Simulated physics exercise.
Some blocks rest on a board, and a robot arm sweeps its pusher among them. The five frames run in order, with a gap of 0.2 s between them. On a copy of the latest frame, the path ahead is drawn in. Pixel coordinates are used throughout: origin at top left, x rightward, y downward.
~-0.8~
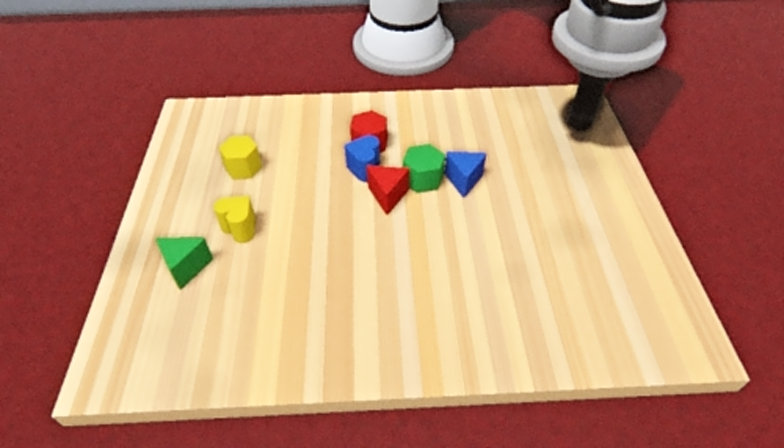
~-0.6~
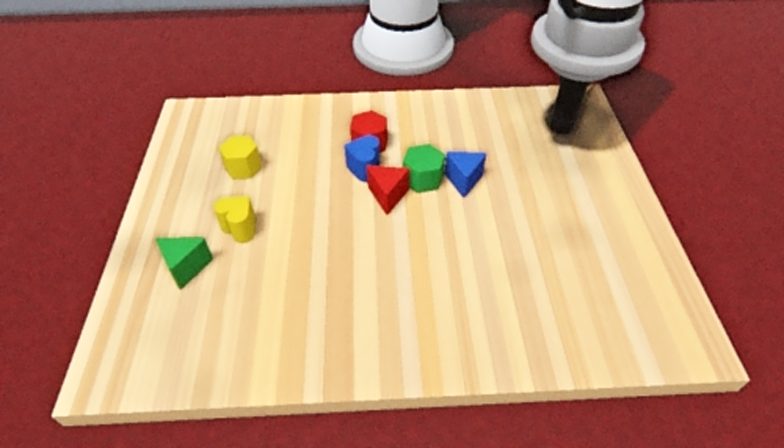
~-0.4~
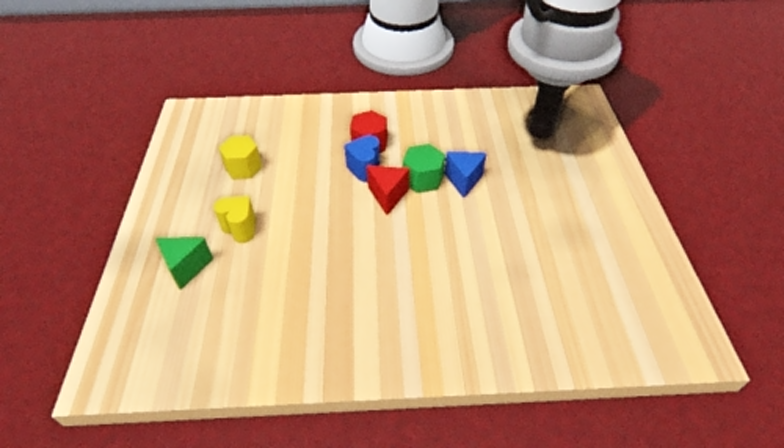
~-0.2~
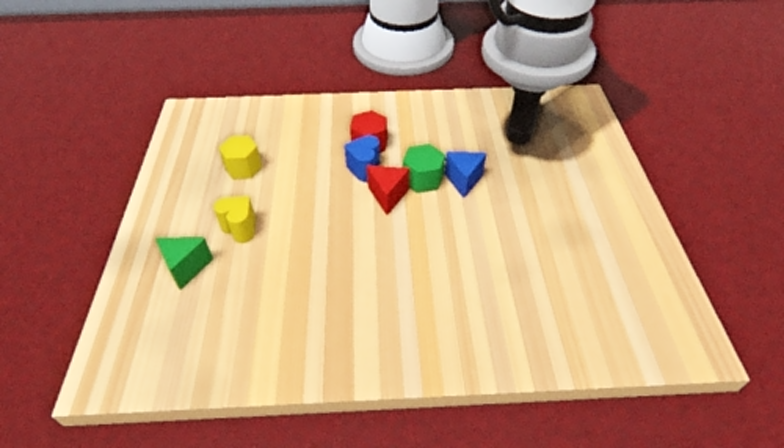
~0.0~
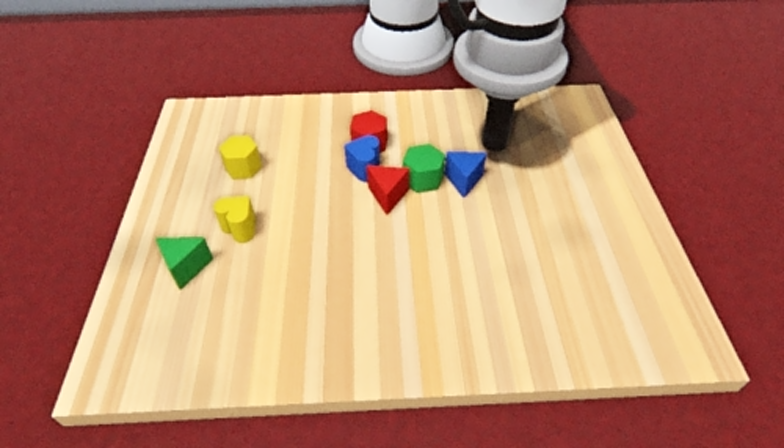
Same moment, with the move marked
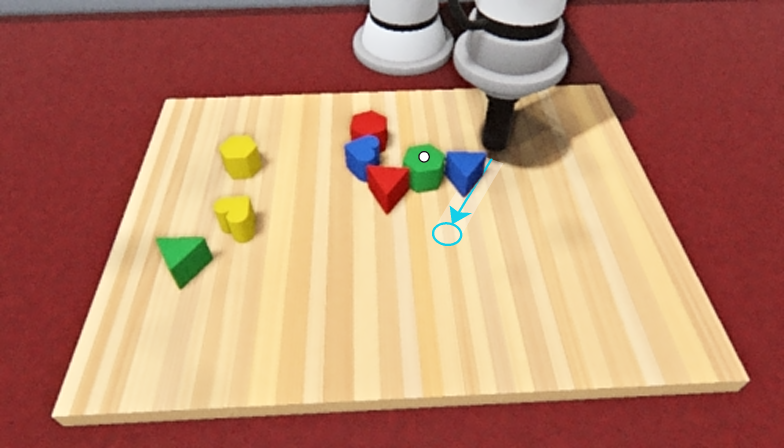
At first, the robot arm's dark pusher stands near the upper right corner of a wooden board scattered with red, blue, green and yellow blocks. The arm then moves it steadily left and slightly down, ending just above and right of the blue triangular block, while every block stays still.
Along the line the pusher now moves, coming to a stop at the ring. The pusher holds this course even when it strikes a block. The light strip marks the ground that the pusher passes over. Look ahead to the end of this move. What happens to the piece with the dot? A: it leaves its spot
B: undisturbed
Option B.
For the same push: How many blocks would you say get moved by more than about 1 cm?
I foresee one block being moved.
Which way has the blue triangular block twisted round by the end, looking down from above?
From above, it looks like the blue triangular block goes clockwise.
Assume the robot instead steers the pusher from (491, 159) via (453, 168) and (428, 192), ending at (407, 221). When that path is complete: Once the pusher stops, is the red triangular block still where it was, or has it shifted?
The red triangular block is moved.
Path on the board, in a line from (491, 159) to (447, 234); the dot is on the green hexagon.
What follows on the original path. One third of the way, pusher (480, 167); blue triangular block (459, 170), turned 45° clockwise.
Two thirds of the way, pusher (464, 192); blue triangular block (437, 187), turned 90° clockwise.
At the end, pusher (449, 219); green hexagon in place; blue triangular block (430, 191), turned 115° clockwise.
